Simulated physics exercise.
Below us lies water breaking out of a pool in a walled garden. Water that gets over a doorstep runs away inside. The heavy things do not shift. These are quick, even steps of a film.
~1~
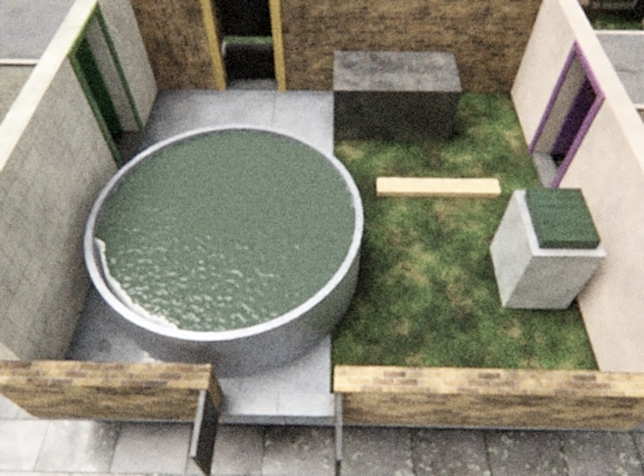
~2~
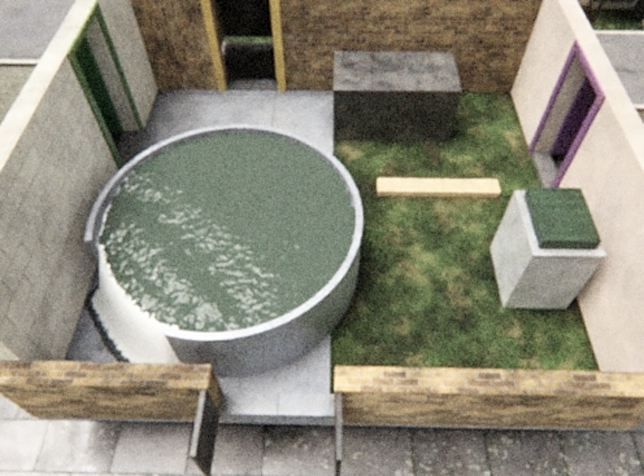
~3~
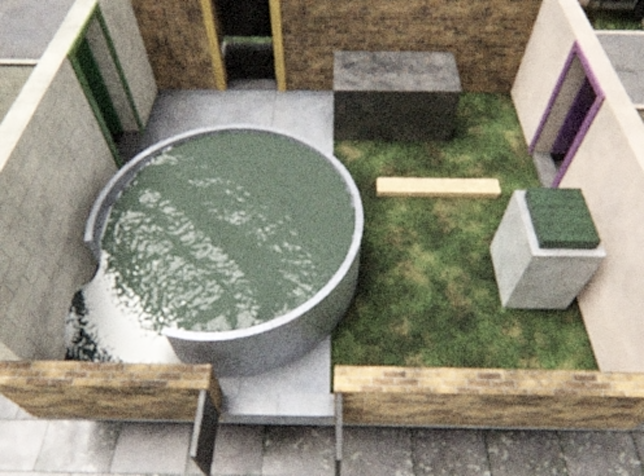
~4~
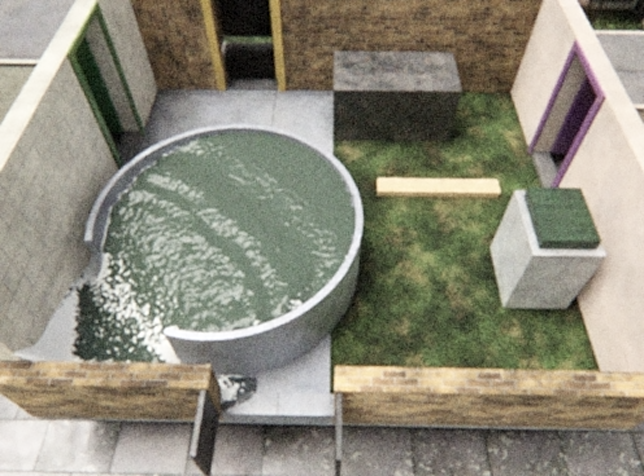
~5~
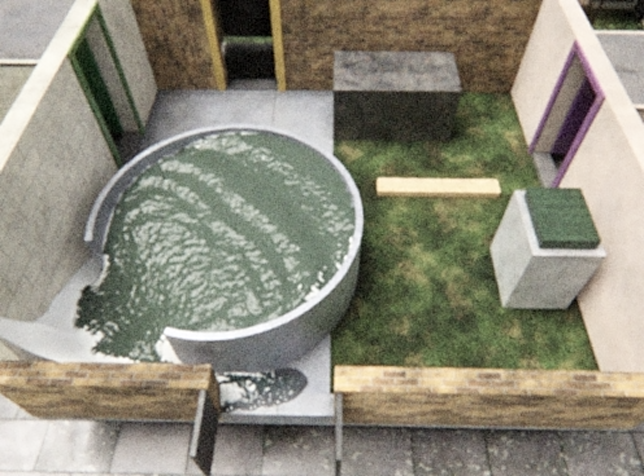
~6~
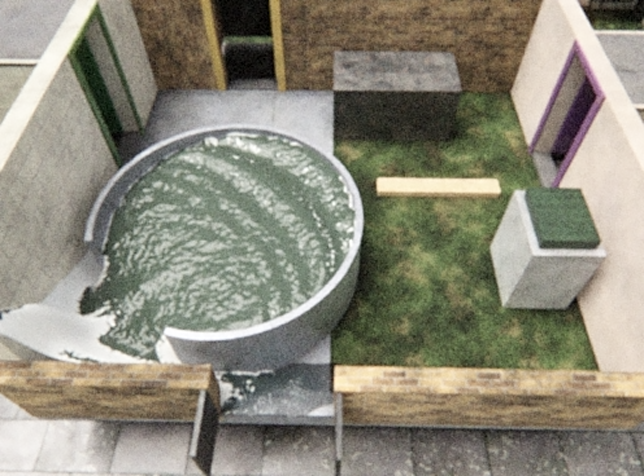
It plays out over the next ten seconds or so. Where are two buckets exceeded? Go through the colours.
In the end: The yellow door floods; the green door holds within the limit; the purple door holds within the limit.
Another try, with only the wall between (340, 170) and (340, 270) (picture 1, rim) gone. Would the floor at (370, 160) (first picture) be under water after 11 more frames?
At that place: Flooded.
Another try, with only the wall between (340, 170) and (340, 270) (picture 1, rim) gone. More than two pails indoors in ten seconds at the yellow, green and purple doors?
Then: The yellow door takes more; the green door floods; the purple door is over.
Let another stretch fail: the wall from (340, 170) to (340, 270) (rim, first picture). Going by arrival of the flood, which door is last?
The door marked green.
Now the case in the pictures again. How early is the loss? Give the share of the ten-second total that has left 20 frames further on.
Roughly 35 per cent.
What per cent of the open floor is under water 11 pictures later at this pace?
Some 40 per cent.
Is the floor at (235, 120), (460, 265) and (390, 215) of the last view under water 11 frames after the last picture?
In turn: Covered, free of water, dry.
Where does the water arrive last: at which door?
I say the one in purple.
A moment on, water covers 20 % of the floor; the yellow door not reached, the green door wet at the sill, nothing in, the purple door not reached.
Next, water covers 40 % of the floor; the yellow door under two buckets in, the green door wet at the sill, nothing in, the purple door not reached.
Then, water covers 55 % of the floor; the yellow door over two buckets in, the green door wet at the sill, nothing in, the purple door not reached.
Later, water covers 80 % of the floor; the yellow door far over two buckets in, the green door wet at the sill, nothing in, the purple door not reached.
In the end, water covers 95 % of the floor; the yellow door far over two buckets in, the green door wet at the sill, nothing in, the purple door wet at the sill, nothing in.
